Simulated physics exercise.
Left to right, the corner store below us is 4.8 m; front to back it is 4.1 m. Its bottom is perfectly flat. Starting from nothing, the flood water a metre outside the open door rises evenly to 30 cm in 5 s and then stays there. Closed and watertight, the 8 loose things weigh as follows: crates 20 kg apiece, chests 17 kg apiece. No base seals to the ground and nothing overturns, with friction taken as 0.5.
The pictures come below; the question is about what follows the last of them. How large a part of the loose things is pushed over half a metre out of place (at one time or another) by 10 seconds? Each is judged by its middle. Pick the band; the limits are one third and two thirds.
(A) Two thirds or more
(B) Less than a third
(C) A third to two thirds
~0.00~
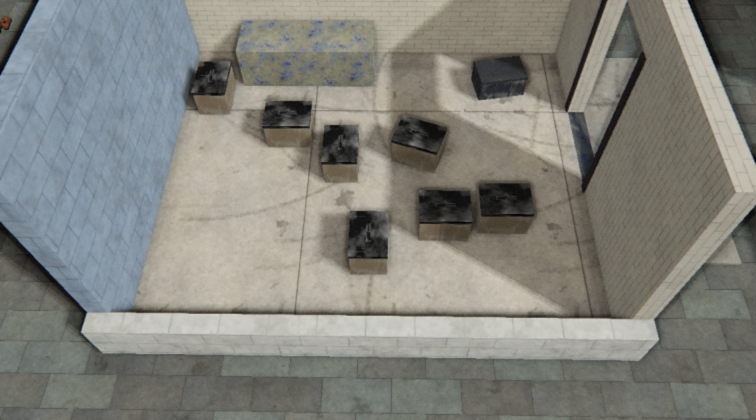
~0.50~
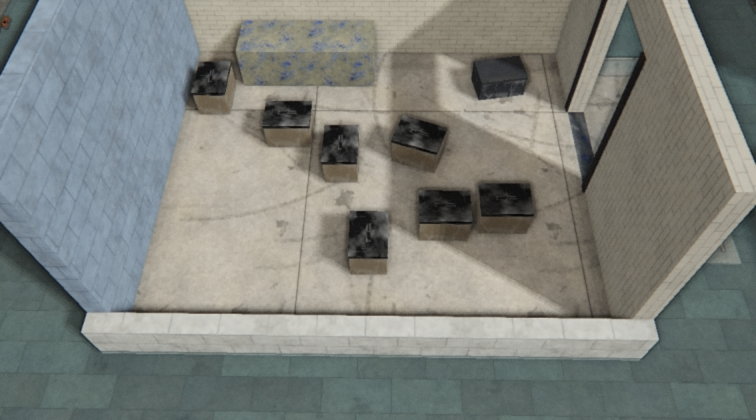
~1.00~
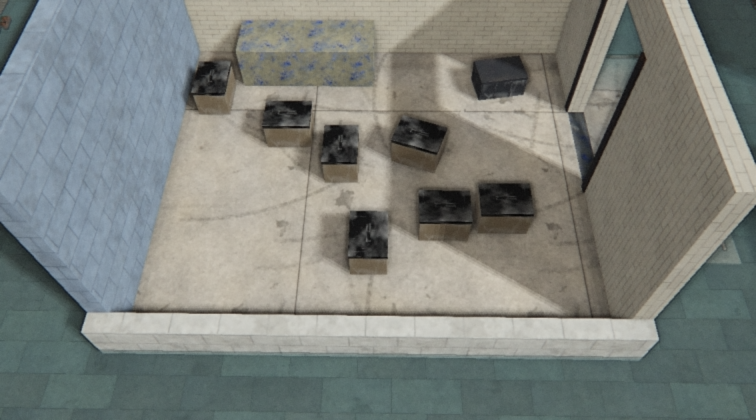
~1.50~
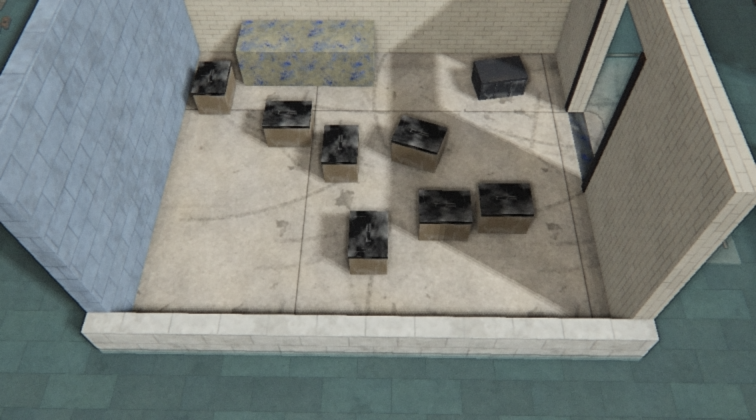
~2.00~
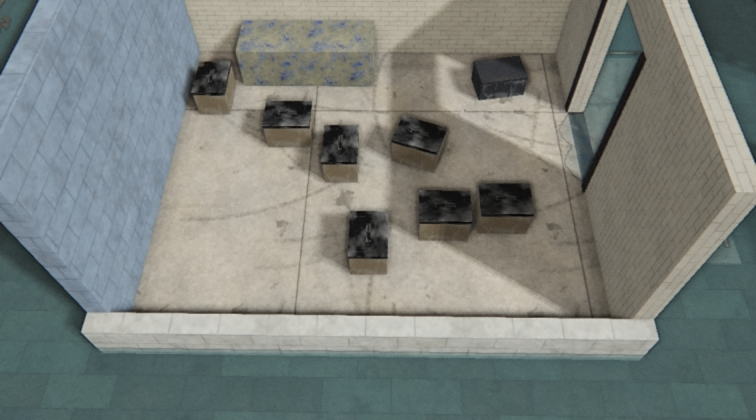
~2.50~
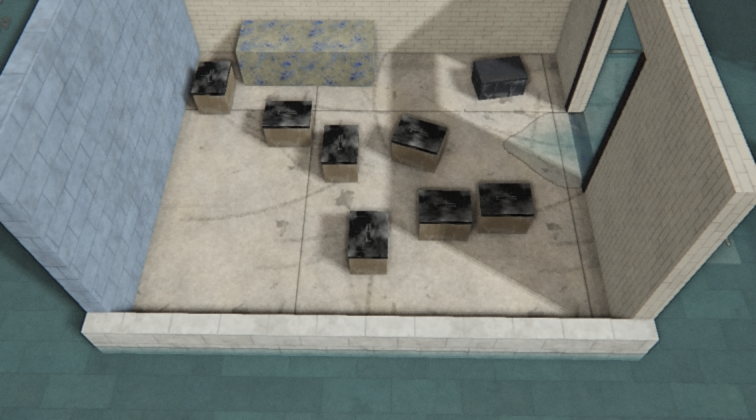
C.
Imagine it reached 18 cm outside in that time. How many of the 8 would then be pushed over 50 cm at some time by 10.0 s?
With that change, 1 of them.
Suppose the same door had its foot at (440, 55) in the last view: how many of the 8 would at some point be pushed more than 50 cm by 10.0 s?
That would give 6.
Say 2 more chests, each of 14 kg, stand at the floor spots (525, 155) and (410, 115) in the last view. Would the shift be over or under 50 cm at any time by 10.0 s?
First one goes beyond it, second one goes beyond it.
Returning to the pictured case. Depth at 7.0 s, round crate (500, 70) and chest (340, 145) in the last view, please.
Roughly 6 and 5 cm.
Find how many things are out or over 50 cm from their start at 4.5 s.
By that time the total stands at 0.
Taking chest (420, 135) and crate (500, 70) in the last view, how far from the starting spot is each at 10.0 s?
They've ended up 250 cm and 30 cm away, in that order.
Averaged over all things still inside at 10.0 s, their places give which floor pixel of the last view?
About (323, 183).
After 3.5 s 0 of 8 are over 50 cm from their spots; 0 afloat.
After 4.5 s 0 of 8 are over 50 cm from their spots; 0 afloat.
After 7.0 s 2 of 8 are over 50 cm from their spots; 1 afloat.
After 10.0 s 4 of 8 are over 50 cm from their spots, and 4 have been at some point; 5 afloat.
